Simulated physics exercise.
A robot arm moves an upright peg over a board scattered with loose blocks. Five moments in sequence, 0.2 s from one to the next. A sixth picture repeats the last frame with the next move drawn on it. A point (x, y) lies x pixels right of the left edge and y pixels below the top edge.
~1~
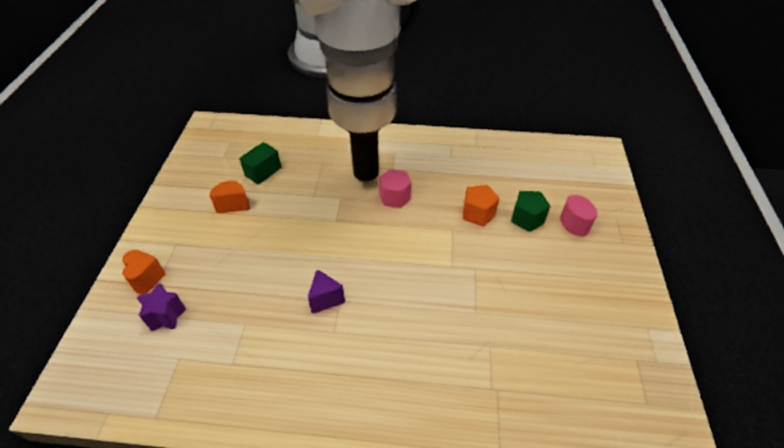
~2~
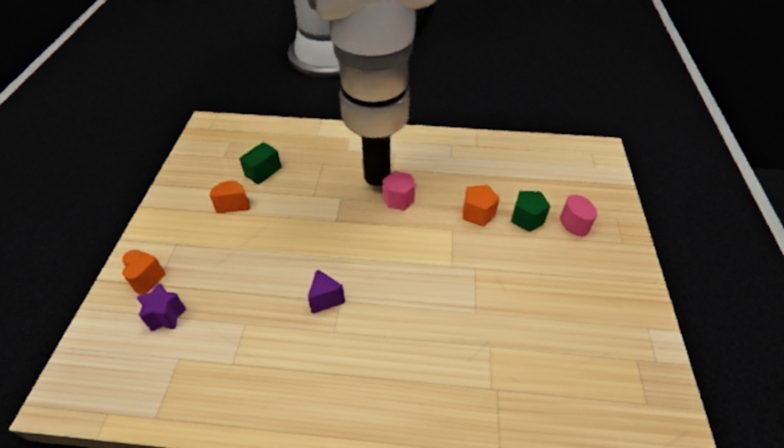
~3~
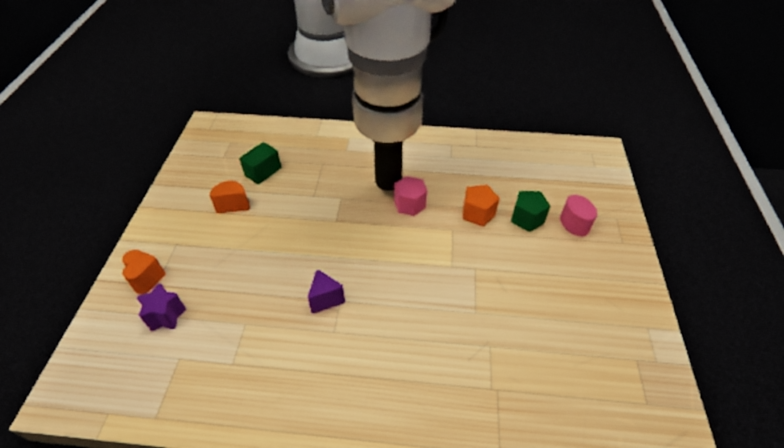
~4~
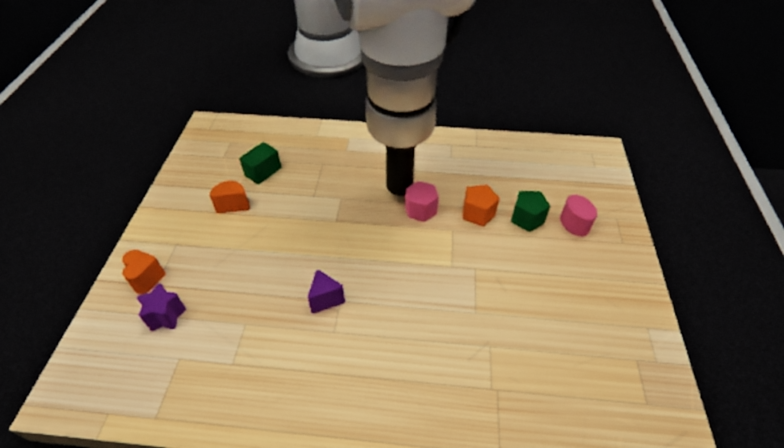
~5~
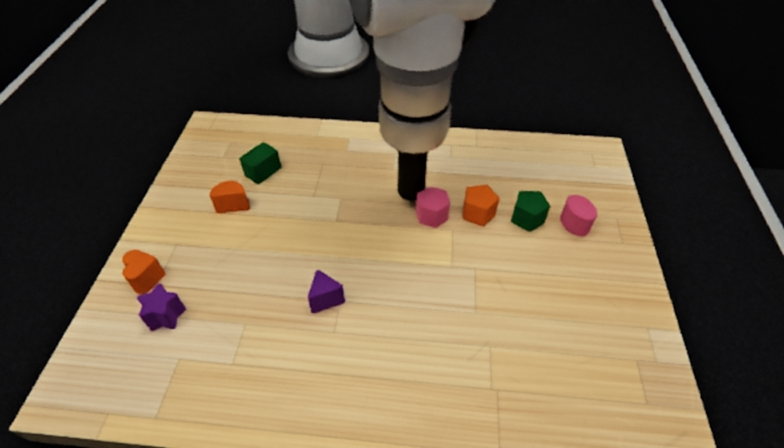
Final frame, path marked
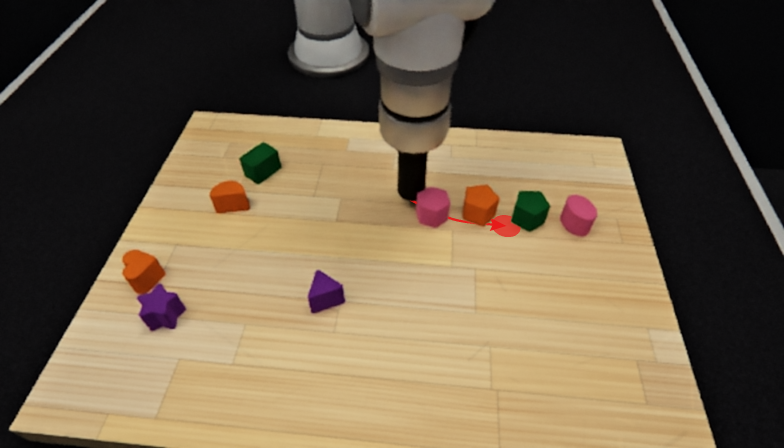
At first, the robot arm's black peg stands just left of a pink hexagonal block near the top of a wooden board scattered with colored blocks. The peg then pushes it a short way right and slightly toward the viewer, narrowing the gap to the orange pentagon, while the other blocks stay still.
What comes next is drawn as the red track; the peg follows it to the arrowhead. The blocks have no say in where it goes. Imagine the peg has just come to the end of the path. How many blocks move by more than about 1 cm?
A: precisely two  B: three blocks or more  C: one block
B: Three blocks or more.
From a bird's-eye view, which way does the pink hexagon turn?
From above, the pink hexagon will be seen to turn clockwise.
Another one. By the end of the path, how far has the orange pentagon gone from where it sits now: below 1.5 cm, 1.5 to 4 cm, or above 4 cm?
The distance will be above 4 cm.
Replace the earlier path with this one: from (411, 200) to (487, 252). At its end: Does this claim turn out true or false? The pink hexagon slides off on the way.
The statement is incorrect.
Path on the board, from (411, 200) via (455, 220), ending at (506, 226).
The first path, step by step. One third of the way, peg (441, 205); pink hexagon (461, 215); orange pentagon (485, 196), turned 15° anticlockwise.
Two thirds of the way, peg (475, 214); pink hexagon (482, 229), turned 40° clockwise; orange pentagon (500, 194), turned 45° anticlockwise.
At the end, peg (509, 217); pink hexagon (483, 230), turned 45° clockwise; orange pentagon (517, 188), turned 80° anticlockwise; green pentagon (546, 201); pink elliptical block in place.
